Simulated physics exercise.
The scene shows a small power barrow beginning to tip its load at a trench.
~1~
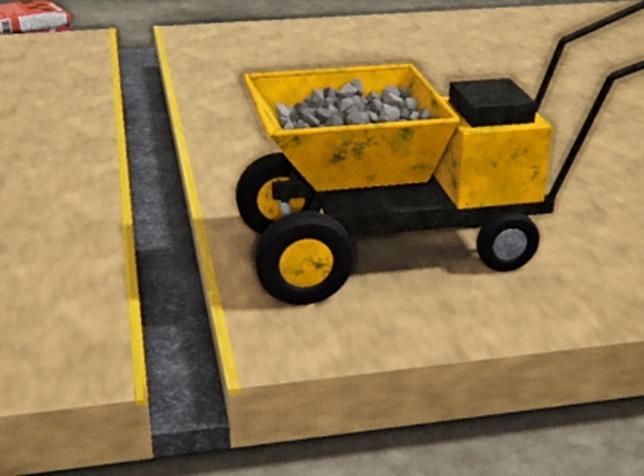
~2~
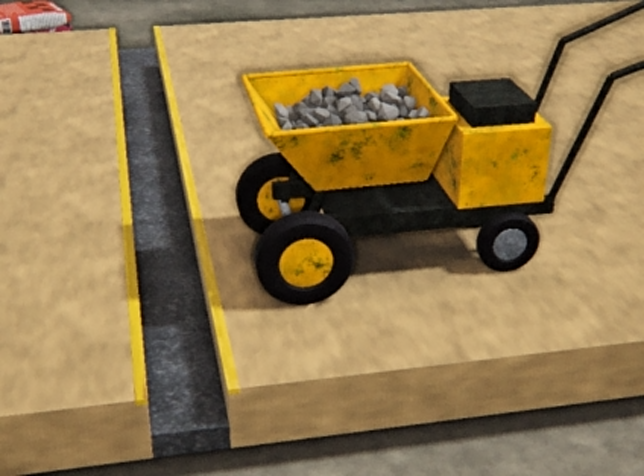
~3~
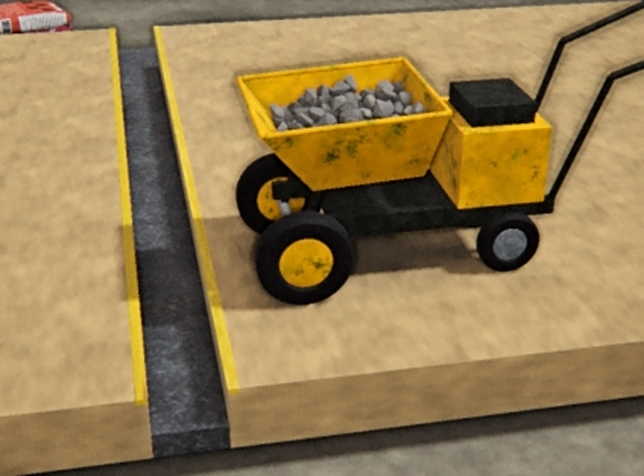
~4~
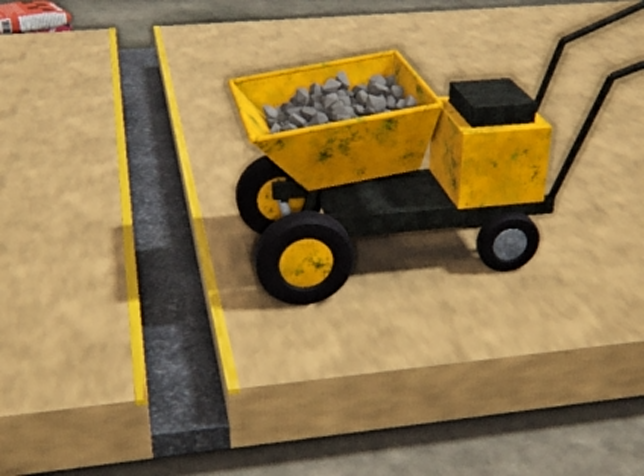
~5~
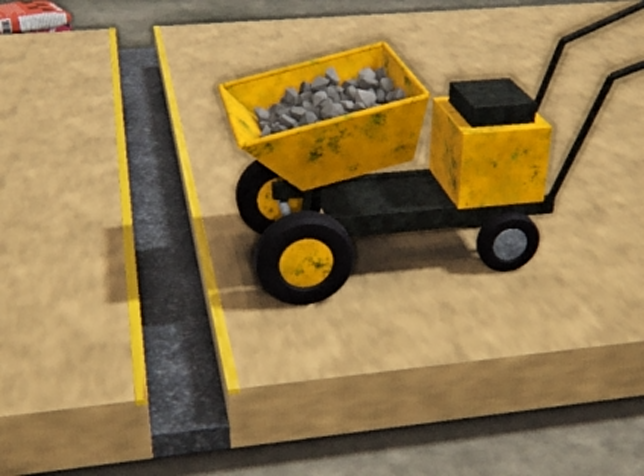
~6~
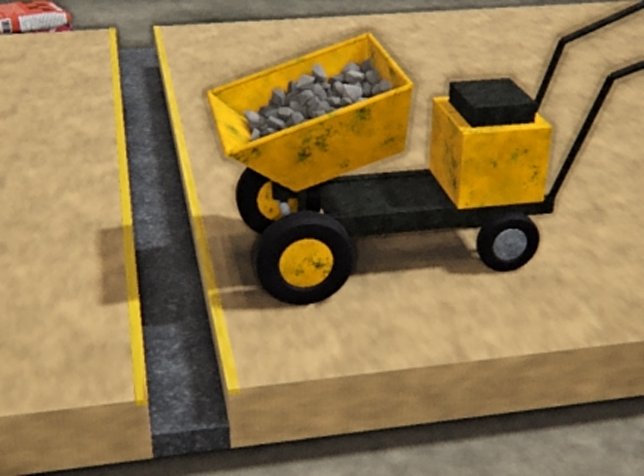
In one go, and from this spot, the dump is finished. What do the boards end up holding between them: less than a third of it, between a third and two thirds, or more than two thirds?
The trench will take in at least a third and at most two thirds.
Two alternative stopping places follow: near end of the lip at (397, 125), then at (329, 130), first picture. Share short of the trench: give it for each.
About 50 percent the first time, about 0 percent the second.
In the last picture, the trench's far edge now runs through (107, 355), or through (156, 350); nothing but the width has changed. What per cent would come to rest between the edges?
In order: Some 80 per cent, then some 20 per cent.
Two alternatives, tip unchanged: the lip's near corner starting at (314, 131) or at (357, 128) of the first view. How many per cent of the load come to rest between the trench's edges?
The shares come out close to 90 and 80 per cent, in that order.
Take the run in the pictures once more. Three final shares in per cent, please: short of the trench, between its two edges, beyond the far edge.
Out of a hundred: Short 0; between 45; beyond 55.
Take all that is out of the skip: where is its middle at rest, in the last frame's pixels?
Roughly pixel (131, 275).
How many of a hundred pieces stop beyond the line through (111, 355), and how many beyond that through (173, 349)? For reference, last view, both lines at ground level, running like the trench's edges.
I'd put it near 40 in a hundred, then near 70 in a hundred.
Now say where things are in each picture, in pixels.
Lip of the skip near (270, 135), level; top of the load near (358, 113), broken stones; first edge of the trench near (224, 342); far edge near (137, 352), the trench under half as wide as the skip, and about half as deep as wide, in the first frame.
Lip of the skip near (268, 135), level; top of the load near (356, 113), in the second frame.
Lip of the skip near (262, 137), tipped barely; top of the load near (352, 110), in the third frame.
Lip of the skip near (252, 141), tipped a little; top of the load near (357, 111), in the fourth frame.
Lip of the skip near (241, 146), tipped a little; top of the load near (364, 100), in the fifth frame.
Lip of the skip near (228, 154), tipped clearly; top of the load near (351, 95); first edge of the trench near (224, 342); far edge near (137, 352), in the sixth frame.
Shortly afterwards, skip tipped steeply; the whole lot in the skip.
Next, skip tipped steeply; all but a few in the skip; only a few in or heaped over the trench; a little beyond it; only a few falling.
Some moments later, skip tipped right over; near a quarter in the skip; near a quarter in or heaped over the trench; near half beyond it.
In the end, skip tipped right over; near half in or heaped over the trench; near half beyond it.
